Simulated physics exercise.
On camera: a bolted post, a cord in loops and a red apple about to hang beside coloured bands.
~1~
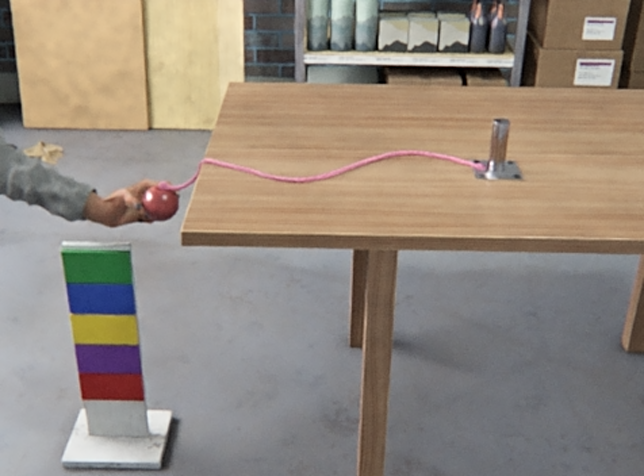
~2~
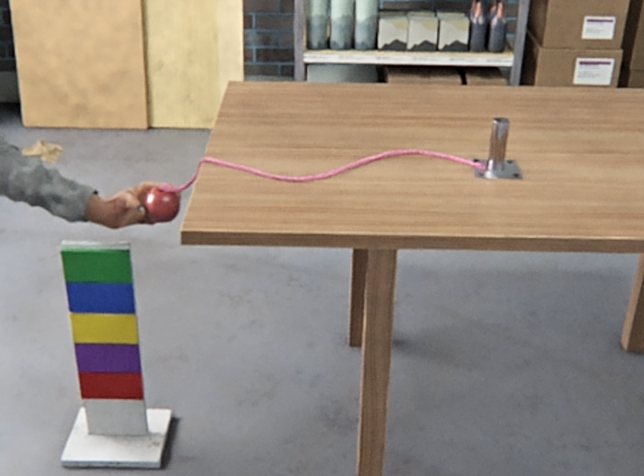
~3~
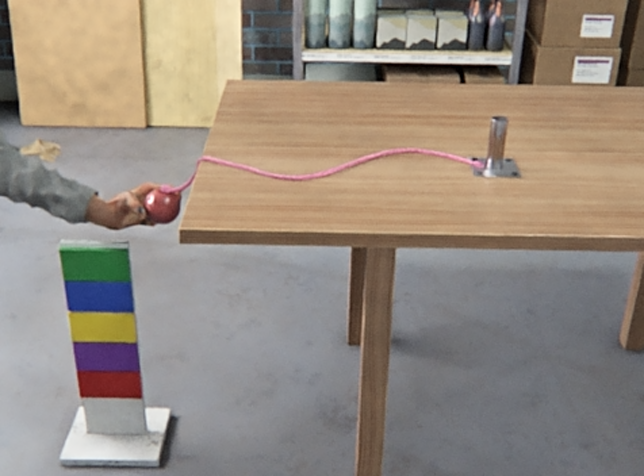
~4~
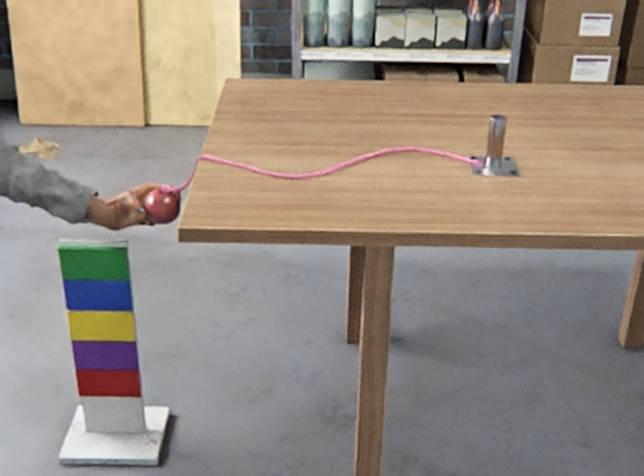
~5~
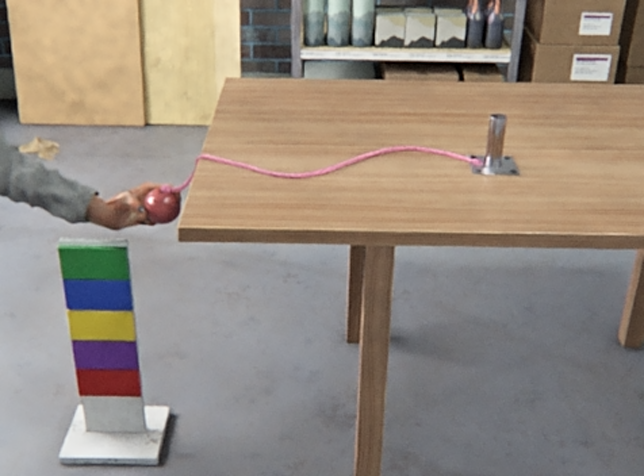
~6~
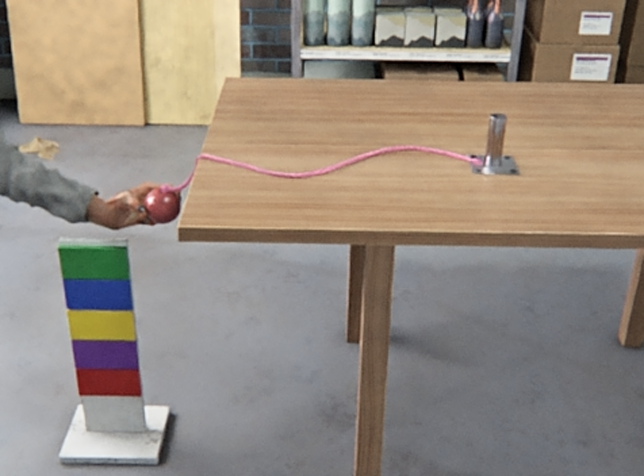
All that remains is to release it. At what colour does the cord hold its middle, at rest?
The cord holds its middle at green.
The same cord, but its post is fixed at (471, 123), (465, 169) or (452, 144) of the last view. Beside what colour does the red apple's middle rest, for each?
It would be green; blue; blue.
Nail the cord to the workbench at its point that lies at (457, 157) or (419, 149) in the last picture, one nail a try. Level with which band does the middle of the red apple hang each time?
Taking them in turn: Green; green.
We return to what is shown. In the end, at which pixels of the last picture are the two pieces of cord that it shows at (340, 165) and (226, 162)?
About (313, 160), and the other about (199, 174).
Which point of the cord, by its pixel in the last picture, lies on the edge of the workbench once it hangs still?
The one at (237, 164).
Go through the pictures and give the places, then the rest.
Red apple (161, 203); green (97, 268); blue (100, 300); yellow (104, 330); purple (108, 360); red (111, 388), in the first picture.
Red apple (162, 205); cord through (451, 158) (391, 154) (338, 171) (273, 177) (218, 163), in the second picture.
Red apple (163, 206), in the third picture.
Red apple (163, 206); cord through (448, 155) (388, 151) (336, 168) (270, 174) (215, 160), in the fourth picture.
Red apple (163, 206), in the fifth picture.
Red apple (163, 206); cord through (448, 154) (388, 150) (335, 167) (270, 173) (215, 159), in the sixth picture.
Early on, apple near (181, 259); level with green.
Midway, apple near (220, 270); level with green.
Near the end, apple near (215, 271); level with green.
Finally, apple near (209, 270); level with green. At green.
